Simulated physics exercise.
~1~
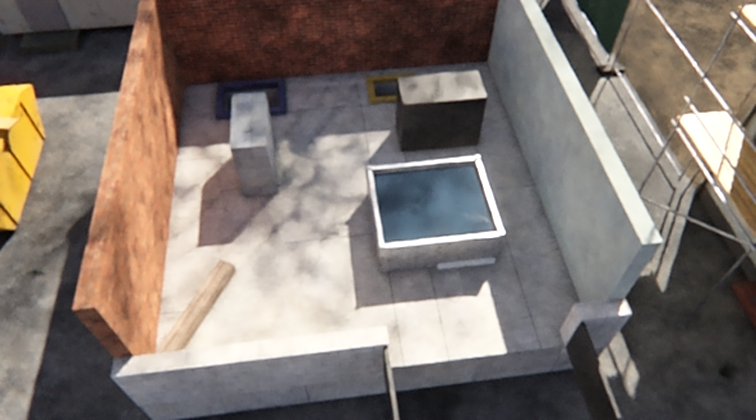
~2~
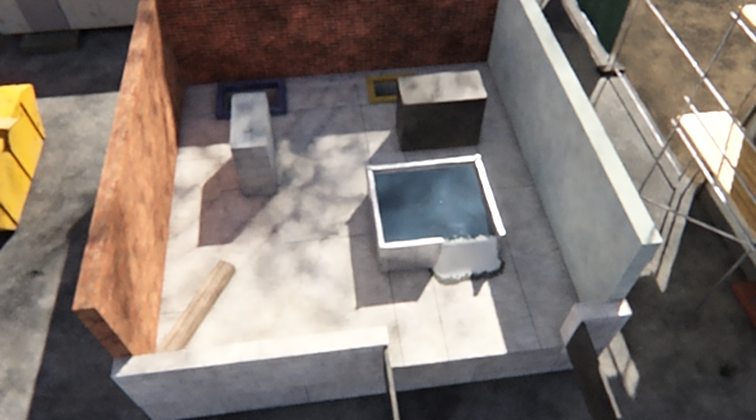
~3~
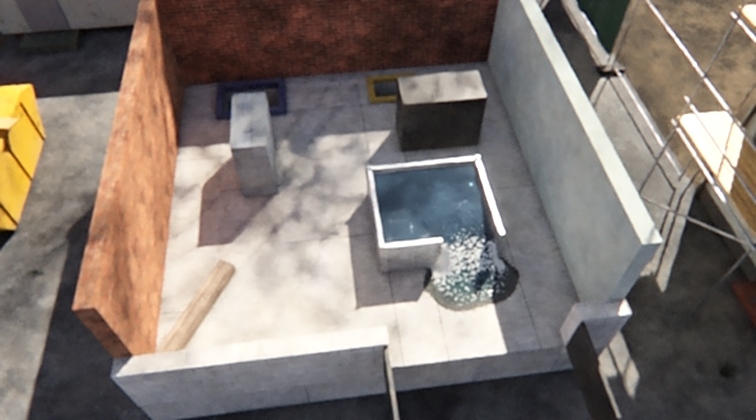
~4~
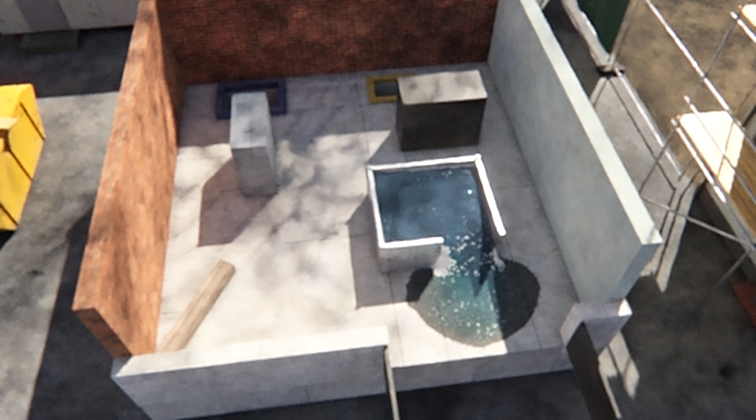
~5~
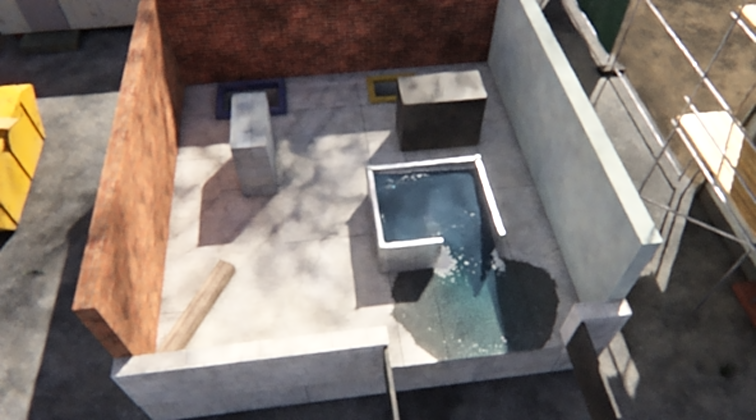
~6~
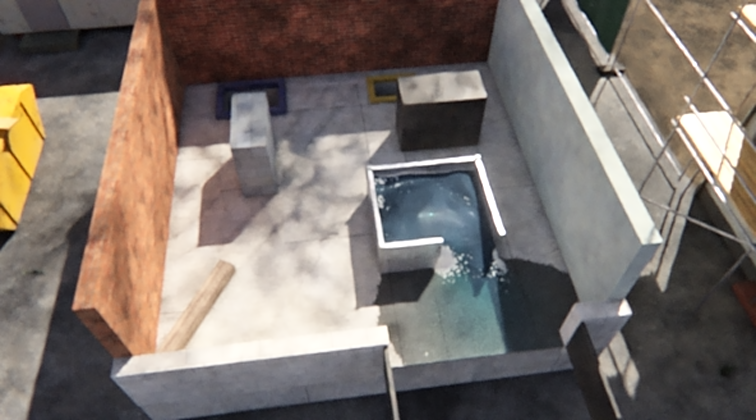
In the video, a square, white-rimmed tank of water sits still in a walled yard until its front right corner opens. Water pours out in a foaming rush and spreads across the pale slab toward the low front wall.
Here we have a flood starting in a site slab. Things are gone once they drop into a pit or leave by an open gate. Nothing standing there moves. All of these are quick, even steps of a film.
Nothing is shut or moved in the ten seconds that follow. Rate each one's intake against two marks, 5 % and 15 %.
Ratings: Gate - above the 15 % mark; yellow pit - below the 5 % mark; blue pit - below the 5 % mark.
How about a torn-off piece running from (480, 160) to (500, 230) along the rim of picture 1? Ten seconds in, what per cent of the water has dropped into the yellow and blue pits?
Estimates in per cent: Yellow 6, blue 0.
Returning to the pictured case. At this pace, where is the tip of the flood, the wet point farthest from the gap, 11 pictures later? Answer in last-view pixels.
My estimate: Roughly (315, 359).
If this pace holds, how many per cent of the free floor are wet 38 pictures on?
My estimate is roughly 20 percent.
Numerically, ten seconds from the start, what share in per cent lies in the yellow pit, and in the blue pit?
Estimated: 0 per cent and 0 per cent respectively.
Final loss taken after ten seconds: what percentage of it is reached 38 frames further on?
Near 85 in a hundred, I reckon.
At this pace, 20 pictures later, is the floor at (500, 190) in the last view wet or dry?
Soaked.
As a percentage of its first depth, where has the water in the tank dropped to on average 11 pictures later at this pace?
It works out to roughly 46 percent.
A moment on, water covers 10 % of the floor; the gate 17 %, the yellow pit 0 %, the blue pit 0 %.
Next, water covers 10 % of the floor; the gate 34 %, the yellow pit 0 %, the blue pit 0 %.
Then, water covers 15 % of the floor; the gate 50 %, the yellow pit 0 %, the blue pit 0 %.
Later, water covers 20 % of the floor; the gate 67 %, the yellow pit 0 %, the blue pit 0 %.
In the end, water covers 25 % of the floor; the gate 78 %, the yellow pit 0 %, the blue pit 0 %.
